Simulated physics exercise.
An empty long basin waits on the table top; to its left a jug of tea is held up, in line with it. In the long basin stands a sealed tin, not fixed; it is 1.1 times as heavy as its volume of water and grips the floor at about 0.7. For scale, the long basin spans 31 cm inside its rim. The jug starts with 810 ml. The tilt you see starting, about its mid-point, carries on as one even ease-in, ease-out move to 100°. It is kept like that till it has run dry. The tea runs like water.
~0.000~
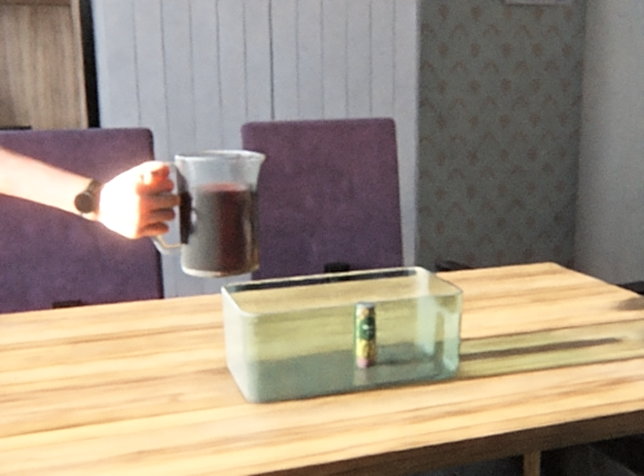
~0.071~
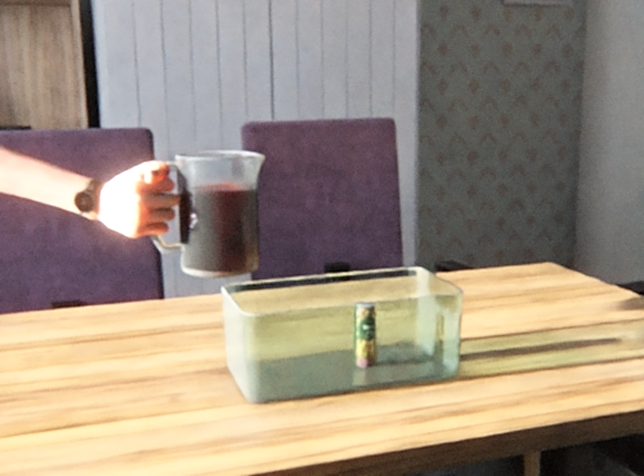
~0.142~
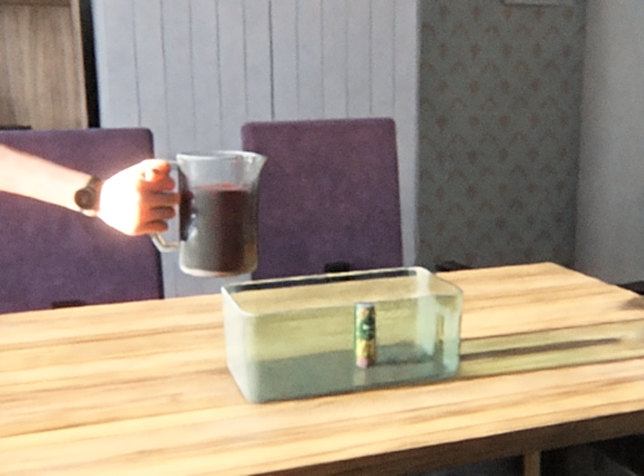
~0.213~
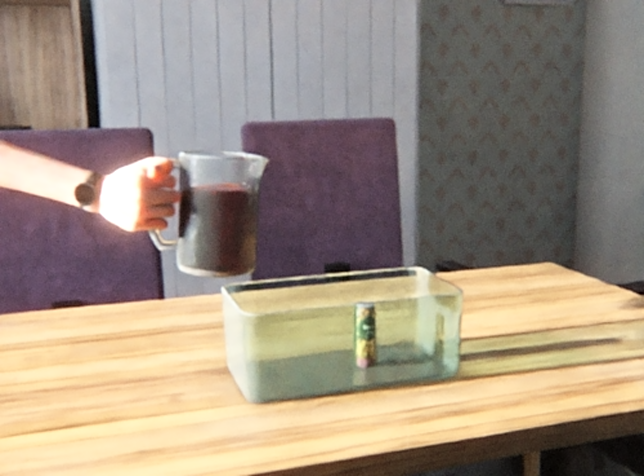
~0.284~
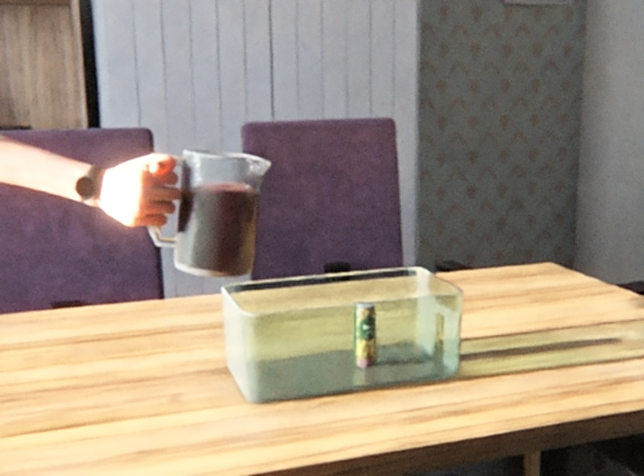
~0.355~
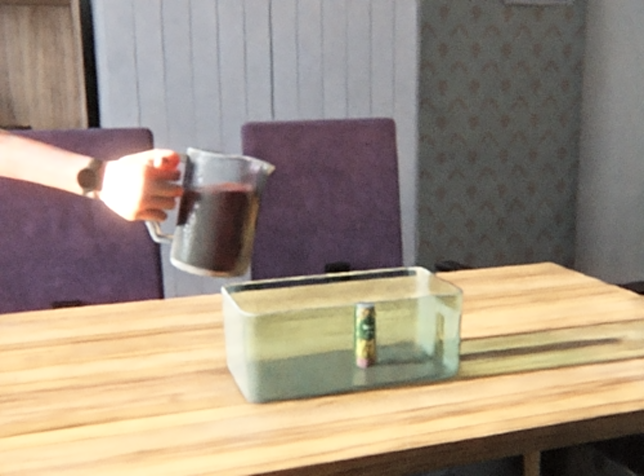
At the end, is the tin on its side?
The tin stays up.
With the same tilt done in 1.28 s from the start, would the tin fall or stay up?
The tin stays up.
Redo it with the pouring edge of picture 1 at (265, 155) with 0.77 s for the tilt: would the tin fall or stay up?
Then it keeps standing.
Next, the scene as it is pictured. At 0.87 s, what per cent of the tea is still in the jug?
About 96 per cent.
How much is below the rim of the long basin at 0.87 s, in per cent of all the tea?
About 0 per cent.
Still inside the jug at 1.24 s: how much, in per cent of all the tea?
Near 56 in a hundred.
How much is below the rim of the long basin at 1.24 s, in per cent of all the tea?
About 28 per cent.
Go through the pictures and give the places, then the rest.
It leans 0°; its right rim is at (264, 155); the tea meets the walls at (180, 191) and (254, 187); the long basin's rim runs from (231, 301) to (441, 280); the tin's top is at (365, 307), in the first frame.
It leans 1°; its right rim is at (264, 155); the tea meets the walls at (180, 191) and (254, 187), in the second frame.
It leans 2°; its right rim is at (266, 156); the tea meets the walls at (180, 190) and (254, 187), in the third frame.
It leans 5°; its right rim is at (268, 158); the tea meets the walls at (181, 191) and (255, 187), in the fourth frame.
It leans 8°; its right rim is at (271, 162); the tea meets the walls at (182, 191) and (257, 187), in the fifth frame.
It leans 12°; its right rim is at (274, 166); the tea meets the walls at (183, 191) and (259, 187), in the sixth frame.
After 0.87 s the tilt is 59° and 97 per cent is still to pour; the tin stands where it began.
After 1.24 s the tilt is 90° and 56 per cent is still to pour; the tin stands where it began.
After 1.63 s the tilt is 100° and 11 per cent is still to pour; the tin stands where it began.
After 2.06 s the tilt is 100° and 1 per cent is still to pour; the tin stands where it began.
In the end the tin stands where it began.
